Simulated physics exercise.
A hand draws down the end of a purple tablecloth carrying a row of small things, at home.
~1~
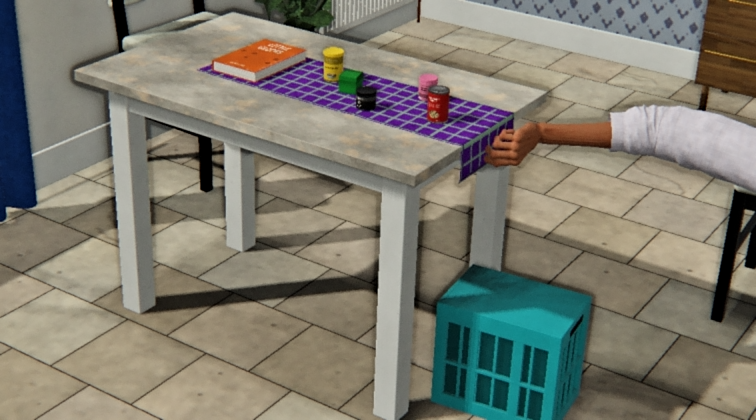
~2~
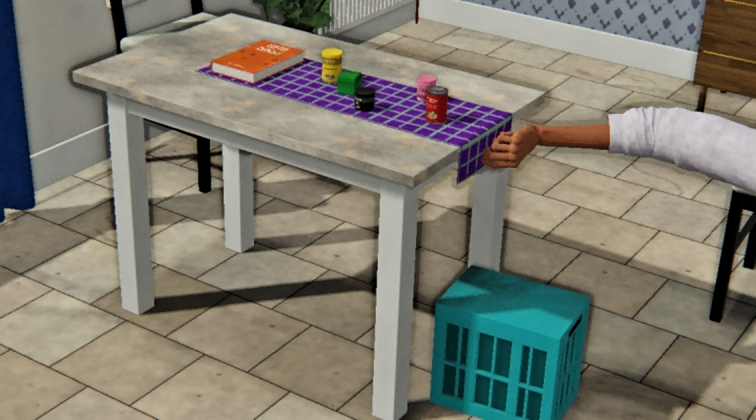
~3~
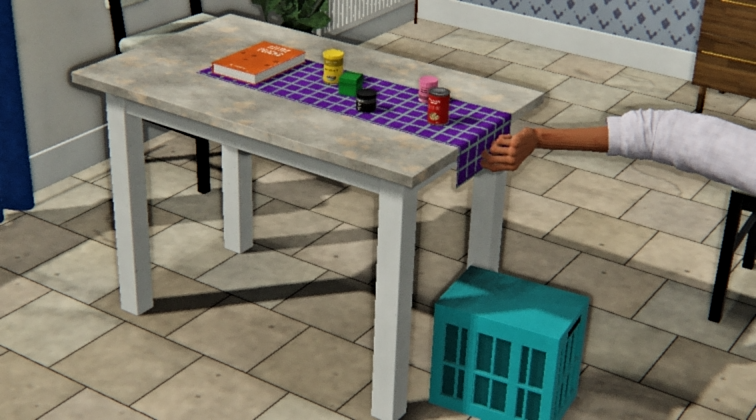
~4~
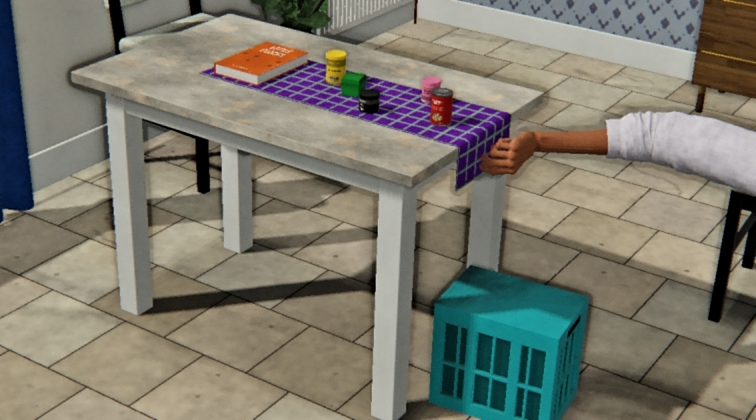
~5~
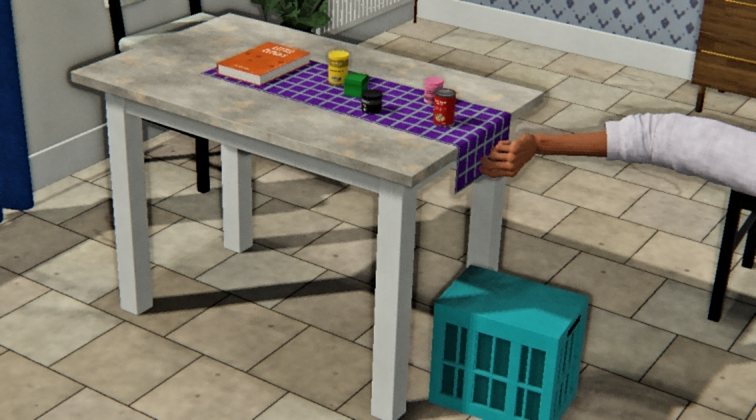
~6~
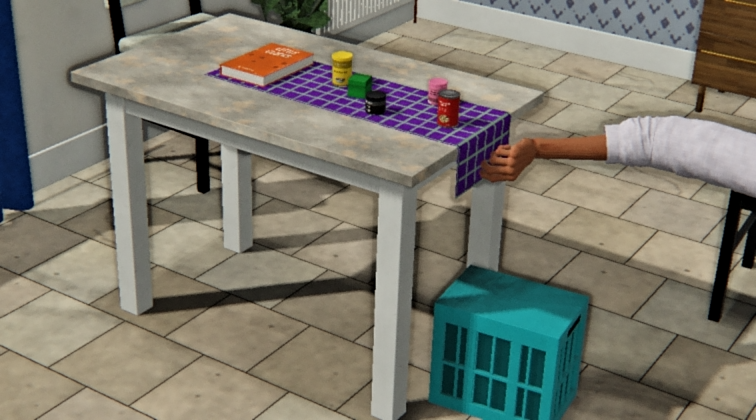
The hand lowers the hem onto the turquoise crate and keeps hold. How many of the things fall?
Three.
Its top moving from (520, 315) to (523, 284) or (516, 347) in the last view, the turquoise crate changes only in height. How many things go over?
Counting them gives 2 and 4.
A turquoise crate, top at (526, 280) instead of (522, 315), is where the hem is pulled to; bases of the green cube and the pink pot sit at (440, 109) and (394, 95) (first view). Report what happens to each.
The green cube ends up off while the pink pot ends up on top.
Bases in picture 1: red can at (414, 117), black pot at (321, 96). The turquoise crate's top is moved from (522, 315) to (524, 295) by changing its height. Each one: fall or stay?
The red can is lost, the black pot stays put.
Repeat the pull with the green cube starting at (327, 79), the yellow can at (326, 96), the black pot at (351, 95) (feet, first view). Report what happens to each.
Here's how it goes: The green cube remains in place, the yellow can remains in place and the black pot remains in place.
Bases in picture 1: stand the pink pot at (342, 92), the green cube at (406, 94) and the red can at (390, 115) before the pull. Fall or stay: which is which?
Each in turn: The pink pot stays aloft, the green cube goes down, the red can goes down.
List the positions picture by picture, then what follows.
The first frame shows hem (458, 184); red can (439, 89); pink pot (429, 77); black pot (366, 90); green cube (351, 73); yellow can (334, 51); top of the crate (522, 315).
The second frame shows hem (457, 185); red can (438, 90).
The third frame shows hem (456, 189); pink pot (429, 79).
The fourth frame shows hem (455, 192); black pot (369, 93); top of the crate (519, 315).
The fifth frame shows hem (454, 194); green cube (356, 76).
The sixth frame shows hem (455, 199); red can (449, 93); pink pot (438, 81); black pot (376, 94); green cube (360, 77); yellow can (342, 55).
Early on, hem near (481, 217); red can gone.
Midway, hem near (479, 270); red can and pink pot gone.
Near the end, hem on the crate; red can, pink pot and black pot gone.
Finally, hem on the crate; red can, pink pot and black pot gone. It carries off three.
